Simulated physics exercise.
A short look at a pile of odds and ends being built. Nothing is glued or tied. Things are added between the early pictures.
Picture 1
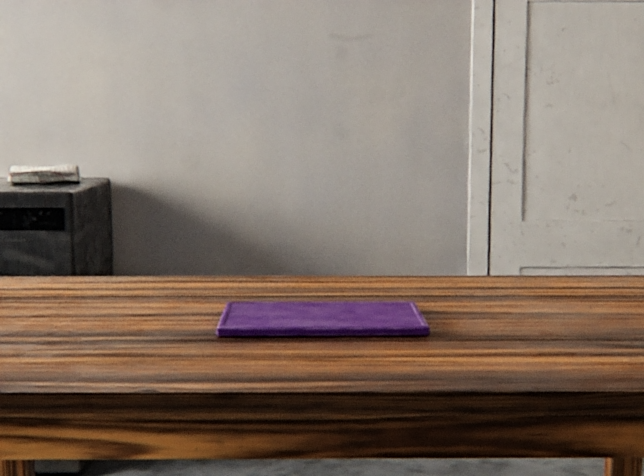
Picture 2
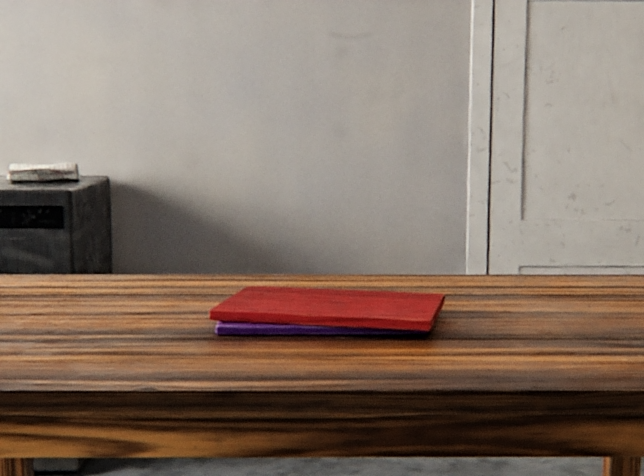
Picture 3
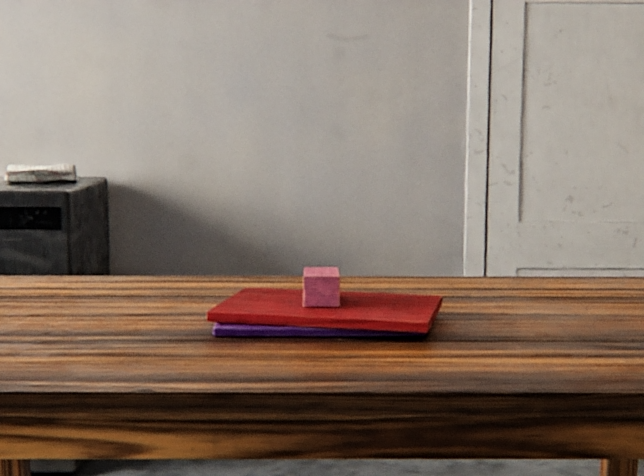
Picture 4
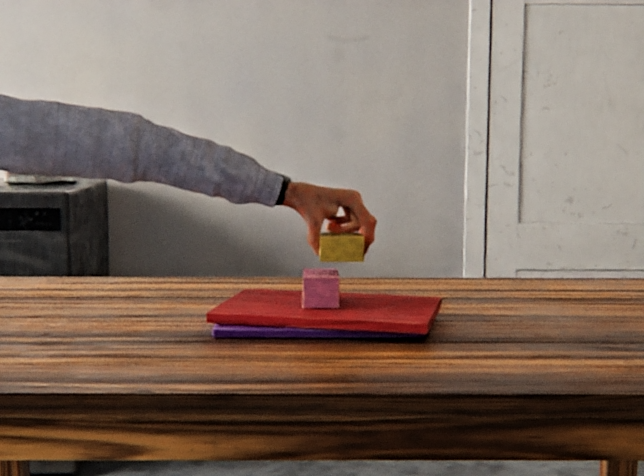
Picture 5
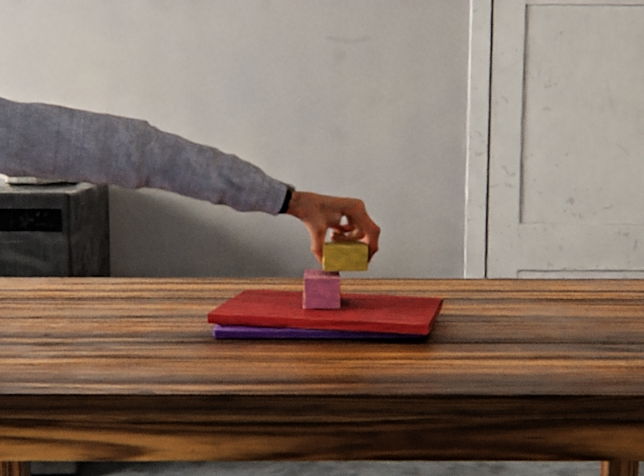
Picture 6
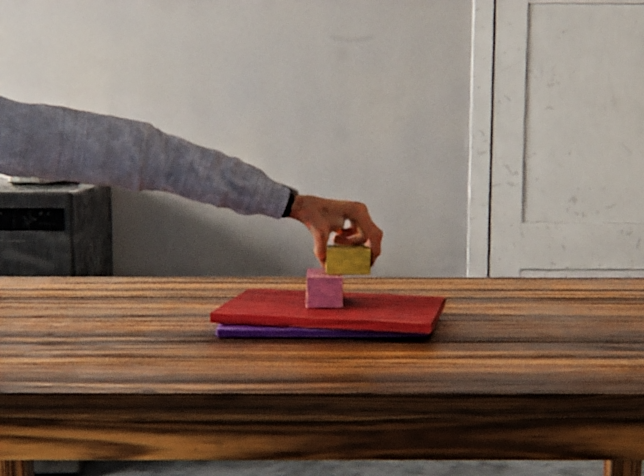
A small pile grows on a dark-streaked wooden table, seen straight on from the front, as a red board appears over a flat purple tray and then a pink block sits on top. Behind are a plain grey wall, a pale door at right and a dark cabinet at left. A grey-sleeved arm reaches in from the left, lowering a yellow block onto the pink one, slightly to its right.
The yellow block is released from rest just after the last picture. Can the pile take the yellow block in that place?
In the end the pile gives way.
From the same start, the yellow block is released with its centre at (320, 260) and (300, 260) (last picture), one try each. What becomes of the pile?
In the first case it holds; in the second case it gives way.
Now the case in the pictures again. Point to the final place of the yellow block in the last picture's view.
Near (403, 291).
Then, 0.30 s on from there, yellow block now fallen.
Then, 0.60 s on from there, things are still on the move.
Then, 1.90 s on from there, as before.
In the end, fallen, yellow block; the other 3 unmoved. At the end, from the last picture's camera, yellow block near (403, 291). The pile loses its balance.
